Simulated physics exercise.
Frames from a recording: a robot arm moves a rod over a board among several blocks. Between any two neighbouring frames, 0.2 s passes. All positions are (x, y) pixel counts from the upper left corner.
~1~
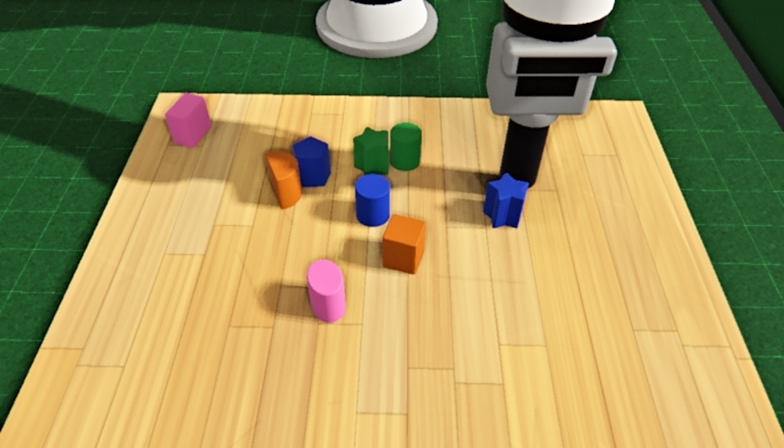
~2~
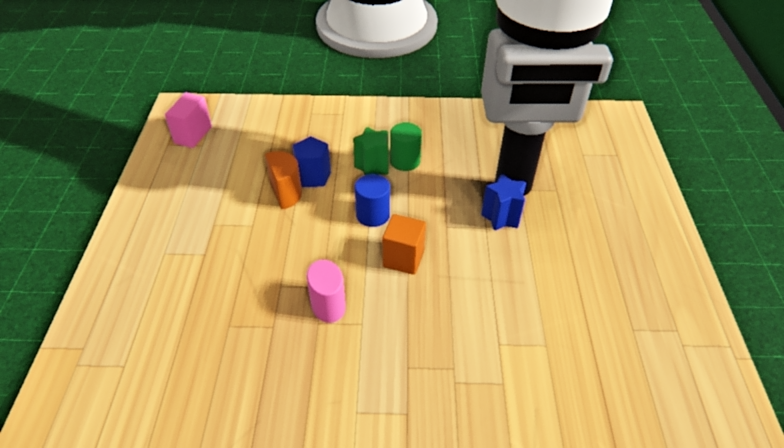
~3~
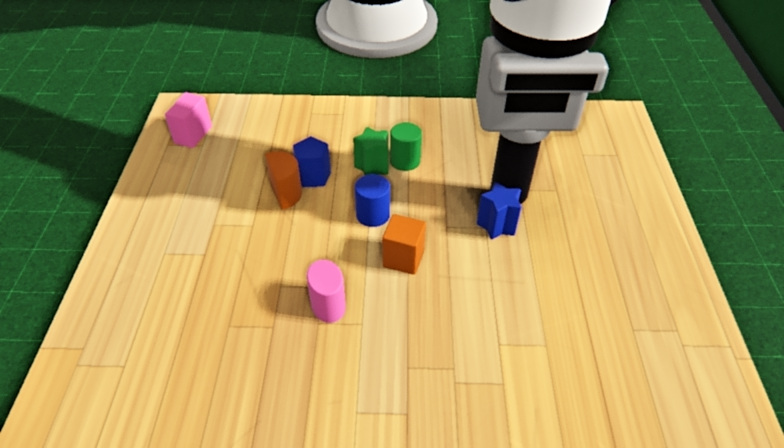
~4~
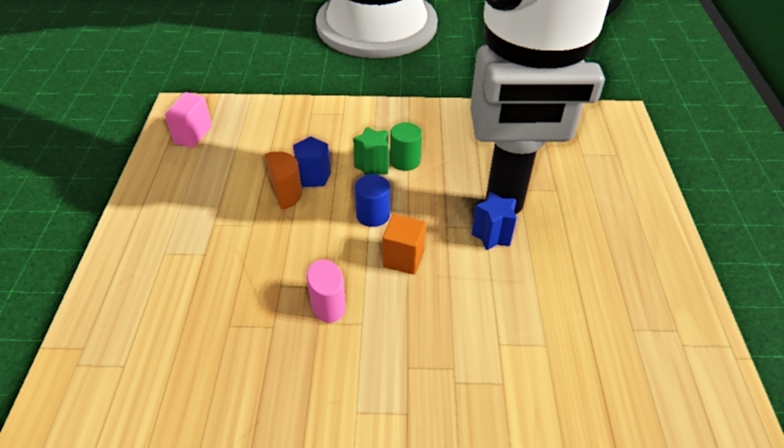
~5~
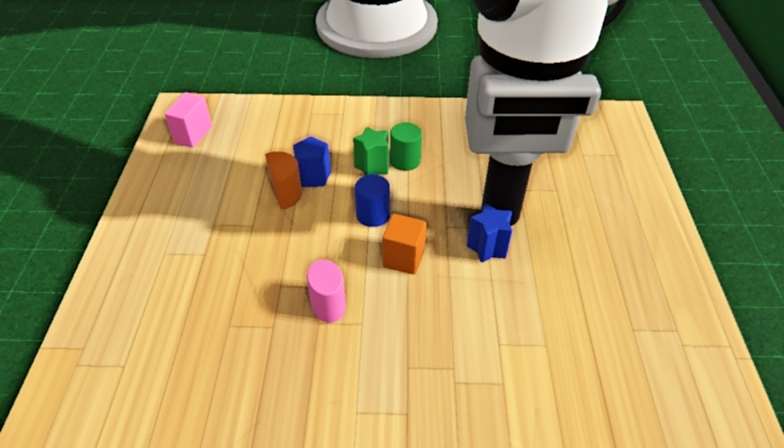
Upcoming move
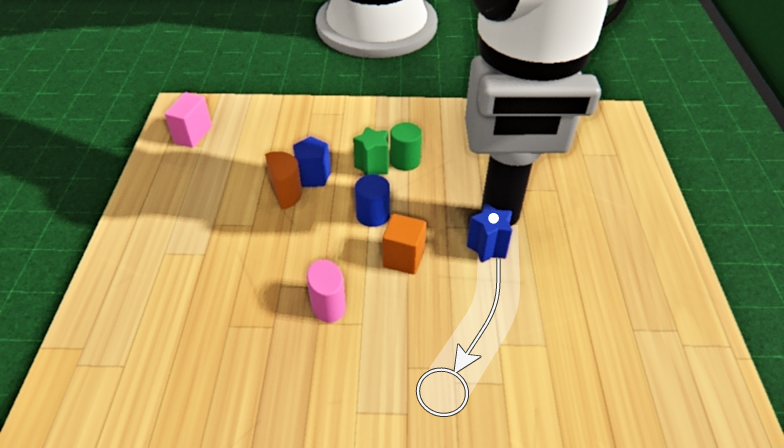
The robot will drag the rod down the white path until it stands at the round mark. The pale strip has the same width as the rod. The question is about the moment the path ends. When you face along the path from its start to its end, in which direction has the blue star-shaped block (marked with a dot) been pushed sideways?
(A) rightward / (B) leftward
The answer is A.
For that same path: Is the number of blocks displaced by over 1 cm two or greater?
I expect not.
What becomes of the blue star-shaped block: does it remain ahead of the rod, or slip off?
Beside or behind, I predict.
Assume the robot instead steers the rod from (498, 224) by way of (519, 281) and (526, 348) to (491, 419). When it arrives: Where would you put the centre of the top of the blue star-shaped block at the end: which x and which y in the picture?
In the picture, that point is around (488, 256).
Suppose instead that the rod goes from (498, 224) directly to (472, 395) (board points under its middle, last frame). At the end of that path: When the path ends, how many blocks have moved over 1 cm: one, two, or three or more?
It moves one block.
The line goes from (498, 224) by way of (495, 305) to (442, 392); the dot is on the blue star-shaped block.
What follows on the original path. One third of the way, rod (501, 268); blue star-shaped block (479, 270), turned 25° clockwise.
Two thirds of the way, rod (483, 324); blue star-shaped block (444, 302), turned 70° clockwise.
At the end, rod (444, 383); orange four-sided block unmoved; blue star-shaped block (433, 309), turned 110° clockwise.
